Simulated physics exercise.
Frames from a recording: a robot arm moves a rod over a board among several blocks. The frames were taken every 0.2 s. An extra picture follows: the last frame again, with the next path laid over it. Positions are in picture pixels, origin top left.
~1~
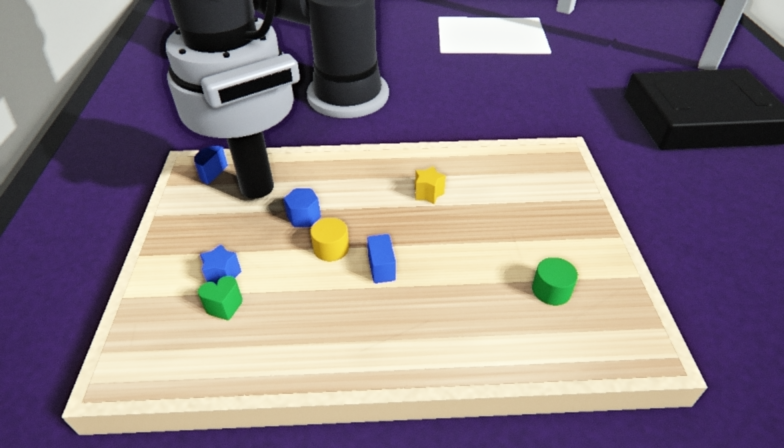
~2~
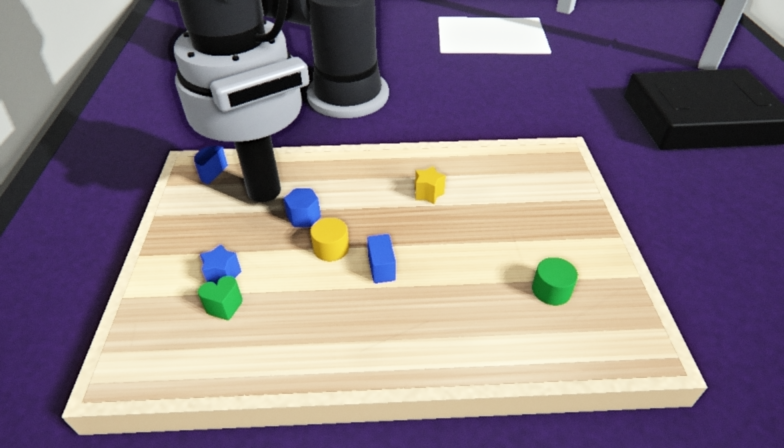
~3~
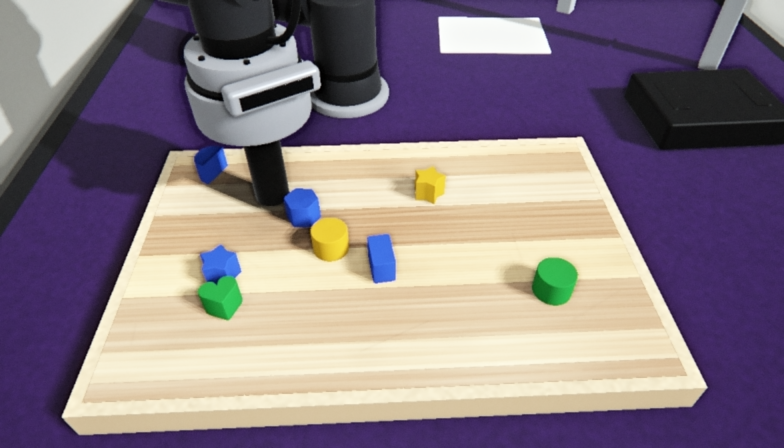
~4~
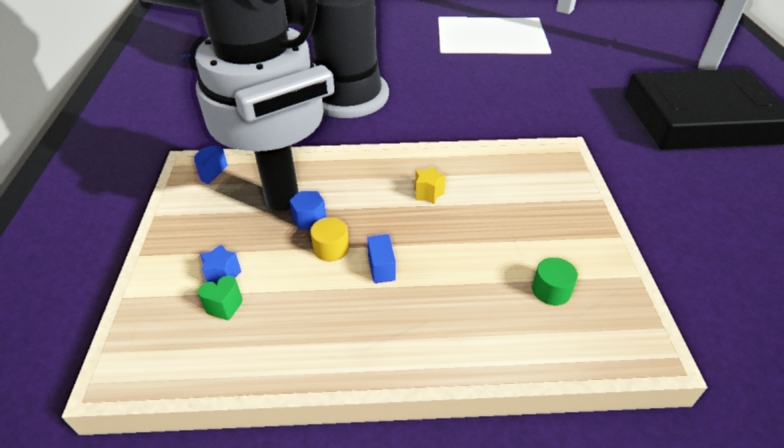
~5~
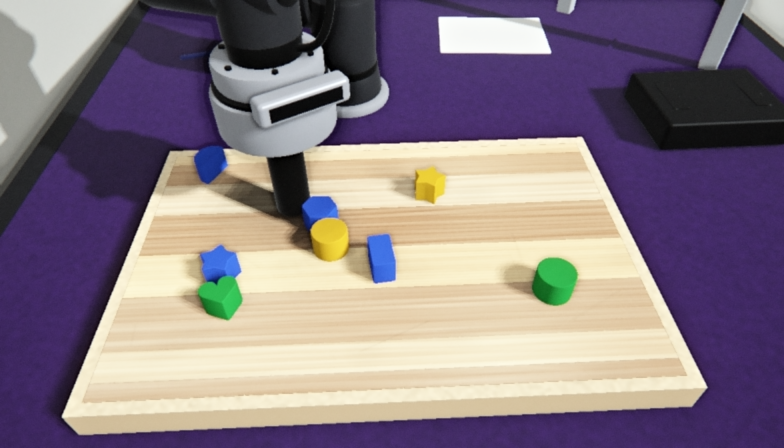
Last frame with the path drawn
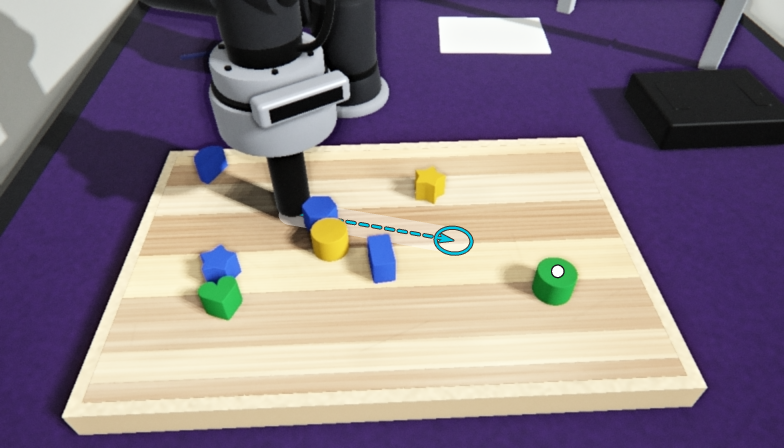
Robot arm moving a black rod rightward across a wooden board, nudging a blue block toward the right beside a yellow cylinder.
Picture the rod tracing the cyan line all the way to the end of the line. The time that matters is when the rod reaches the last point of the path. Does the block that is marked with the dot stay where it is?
Yes, that is what happens.
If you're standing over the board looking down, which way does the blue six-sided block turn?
It turns clockwise.
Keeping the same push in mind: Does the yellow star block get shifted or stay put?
It is still on its spot.
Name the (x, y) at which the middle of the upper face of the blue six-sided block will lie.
Just about (426, 242).
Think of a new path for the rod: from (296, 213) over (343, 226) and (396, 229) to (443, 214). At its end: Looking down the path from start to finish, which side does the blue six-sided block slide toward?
The shift goes right.
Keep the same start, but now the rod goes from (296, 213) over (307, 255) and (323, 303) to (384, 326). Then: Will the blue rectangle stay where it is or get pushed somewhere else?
At the end of the path, it will still be in place.
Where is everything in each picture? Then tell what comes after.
Rod tip at (258, 188); block tops, blue six-sided block at (301, 198); yellow circular block at (329, 230); blue rectangle at (381, 249); yellow star block at (429, 175); green circular block at (558, 271), in the first picture.
Rod at (265, 191); blocks unchanged, in the second picture.
Rod at (273, 195); blocks unchanged, in the third picture.
Rod at (283, 200); blue six-sided block at (307, 200), in the fourth picture.
Rod at (294, 205); blue six-sided block at (319, 206); yellow circular block at (329, 230); blue rectangle at (381, 249); yellow star block at (429, 175); green circular block at (558, 271), in the fifth picture.
Path on the board, in a line from (296, 213) to (454, 240); the dot is on the green circular block.
The first path, step by step. One third of the way, rod at (347, 214); blue six-sided block at (370, 220), turned 30° clockwise; yellow circular block at (337, 237).
Two thirds of the way, rod at (399, 223); blue six-sided block at (413, 236), turned 80° clockwise; yellow circular block at (337, 237); blue rectangle at (390, 260), turned 40° clockwise.
At the end, rod at (454, 232); blue six-sided block at (426, 242), turned 135° clockwise; yellow circular block at (337, 237); blue rectangle at (390, 260), turned 40° clockwise; yellow star block in place; green circular block in place.
